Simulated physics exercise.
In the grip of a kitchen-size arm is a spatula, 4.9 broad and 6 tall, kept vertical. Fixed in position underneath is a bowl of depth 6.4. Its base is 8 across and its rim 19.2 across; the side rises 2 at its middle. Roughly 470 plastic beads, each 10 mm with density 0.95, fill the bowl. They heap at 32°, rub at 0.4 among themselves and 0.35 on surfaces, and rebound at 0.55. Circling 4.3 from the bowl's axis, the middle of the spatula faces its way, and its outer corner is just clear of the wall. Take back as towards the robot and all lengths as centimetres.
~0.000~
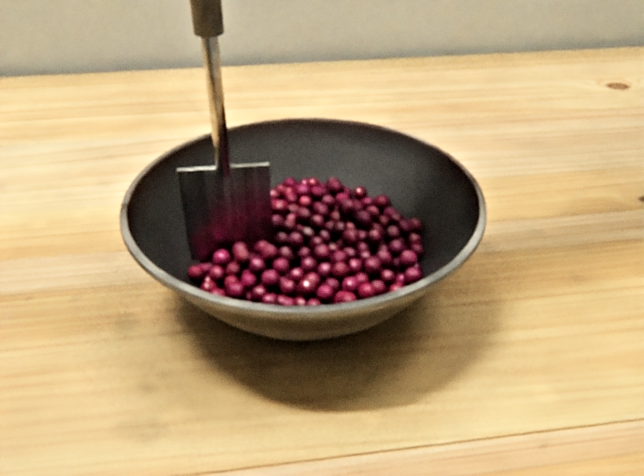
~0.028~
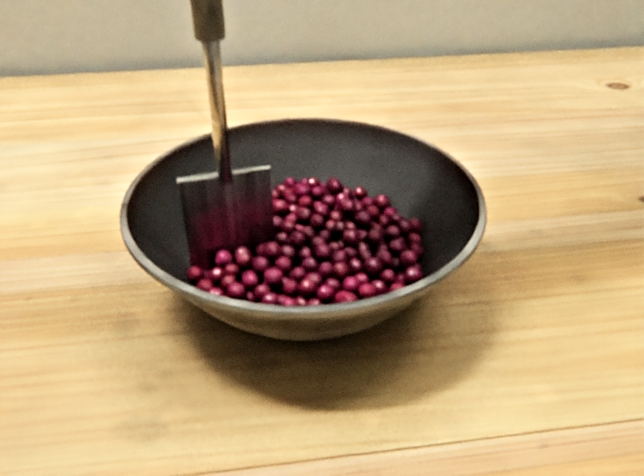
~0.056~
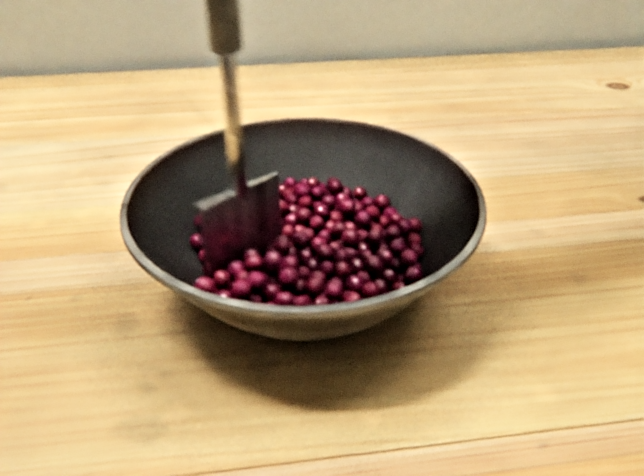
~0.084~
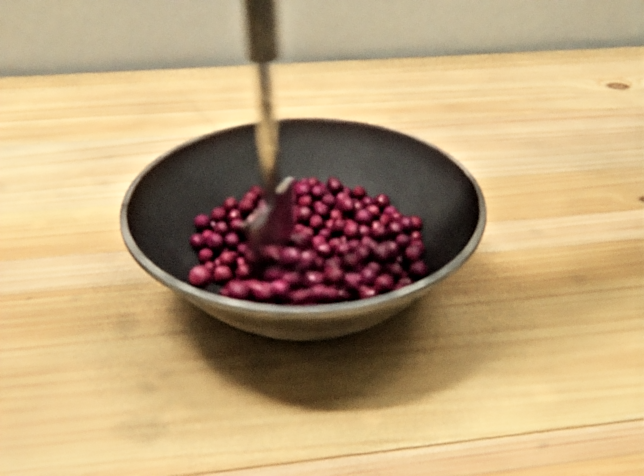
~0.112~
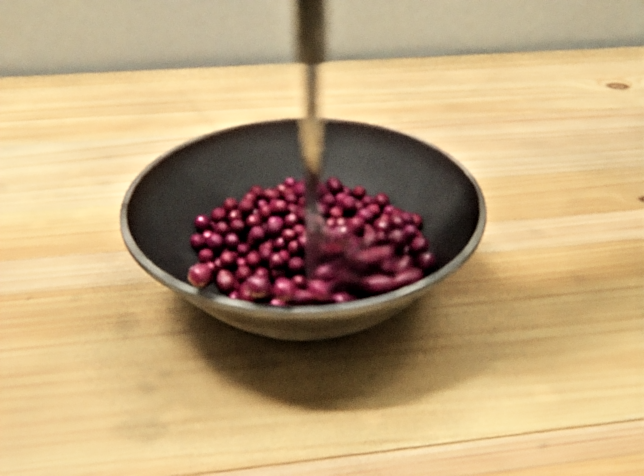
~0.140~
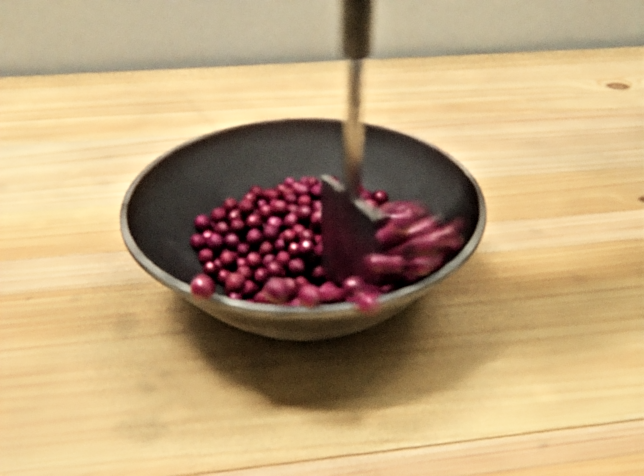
A dark bowl with a pale rim, partly filled with shiny deep-magenta beads, sits on a light wooden tabletop against a plain grey wall, seen from slightly above by a still camera. An upright spatula with a flat blade stands among the beads at the left. After barely moving at first, it turns and sweeps rightward through them, pushing beads up against the right side.
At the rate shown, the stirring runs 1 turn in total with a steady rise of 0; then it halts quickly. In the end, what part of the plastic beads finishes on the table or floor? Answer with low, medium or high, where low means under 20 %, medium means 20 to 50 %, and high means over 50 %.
Medium.
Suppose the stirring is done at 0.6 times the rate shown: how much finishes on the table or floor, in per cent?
Roughly 10 per cent.
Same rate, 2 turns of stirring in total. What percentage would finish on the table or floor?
It would be around 40 percent.
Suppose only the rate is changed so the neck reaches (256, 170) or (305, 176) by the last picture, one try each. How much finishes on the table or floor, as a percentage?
Some 0 and 15 %.
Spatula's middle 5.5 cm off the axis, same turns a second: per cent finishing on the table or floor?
That would make it around 5 percent.
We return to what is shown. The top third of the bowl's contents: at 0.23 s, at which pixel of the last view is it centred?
Upper-third centre: Approx. (376, 174) px.
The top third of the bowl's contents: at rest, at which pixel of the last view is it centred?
I'd say close to (254, 279).
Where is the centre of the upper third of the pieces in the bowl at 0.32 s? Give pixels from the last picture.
I'd say about (242, 168).
After 0.23 s, 206° round, highest piece 11 above the table; 428 in the bowl, 1 on the table or floor, 42 in flight or on the tool.
After 0.32 s, 296° round, highest piece 11 above the table; 385 in the bowl, 34 on the table or floor, 52 in flight or on the tool.
After 0.57 s, 0° round, highest piece 6 above the table; 340 in the bowl, 130 on the table or floor, 1 in flight or on the tool.
After 1.27 s, 0° round, highest piece 5 above the table; 340 in the bowl, 131 on the table or floor.
At rest, 340 in the bowl, 131 on the table or floor. That is 28 % on the table or floor.
